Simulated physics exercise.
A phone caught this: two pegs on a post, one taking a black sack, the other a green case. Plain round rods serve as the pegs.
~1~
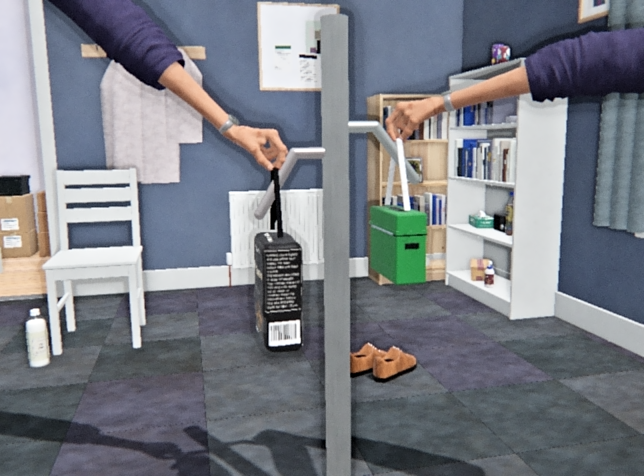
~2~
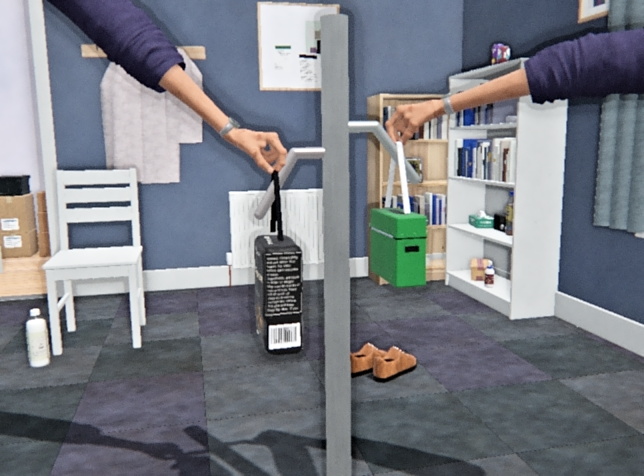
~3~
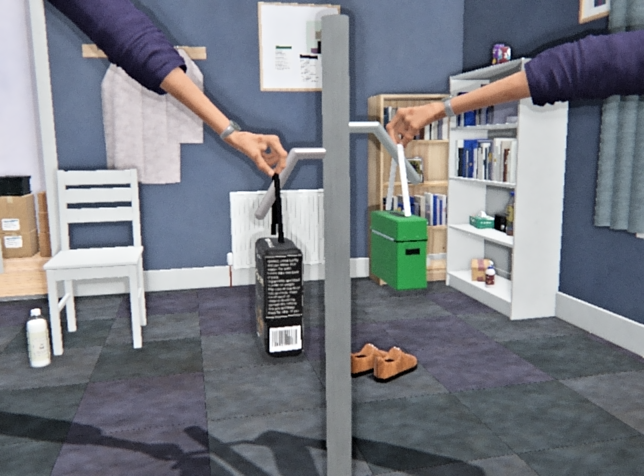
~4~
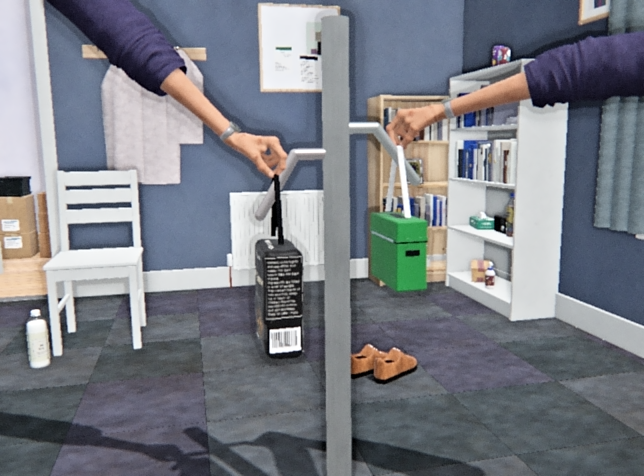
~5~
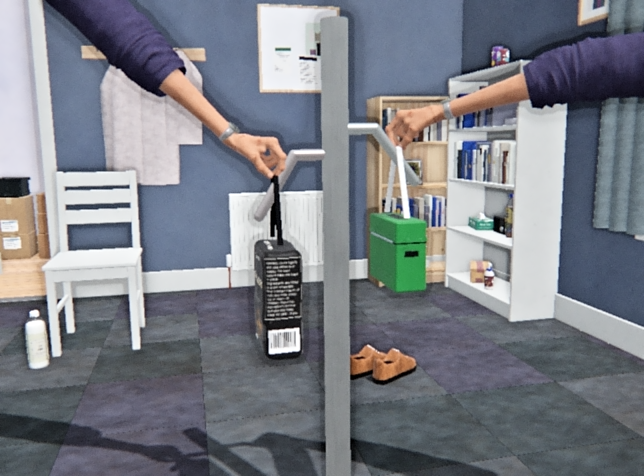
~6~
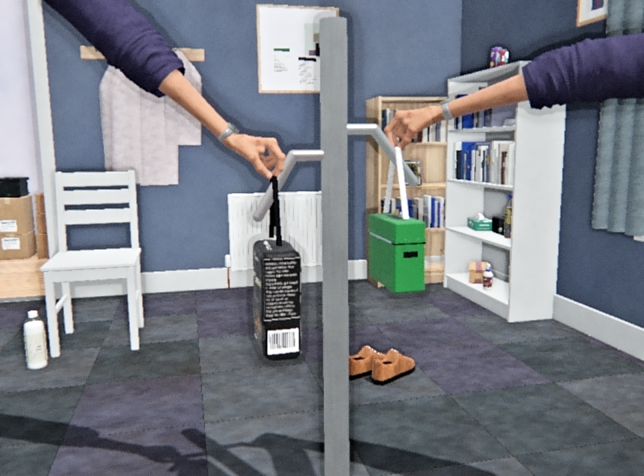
Two hands, reaching in from either side in dark purple sleeves, barely move as they hold a black sack on the left and a green case on the right by their straps at two sloping pegs on a grey post, seen from the front in a blue-walled room. Behind stand a white chair, bookshelves and orange-brown shoes. The sack and case shift down very slightly, while the view stays almost still.
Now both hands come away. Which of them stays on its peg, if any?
My prediction: The black sack falls away; the green case falls away.
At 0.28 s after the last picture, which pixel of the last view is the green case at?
It's around (395, 334) then.
Then, 0.28 s later than the last view, black sack falling near (279, 387); green case falling near (395, 334).
Then, 0.52 s later than the last view, black sack on the floor; green case on the floor.
Finally, black sack on the floor; green case on the floor. The black sack slips off its peg and the green case drops to the floor.
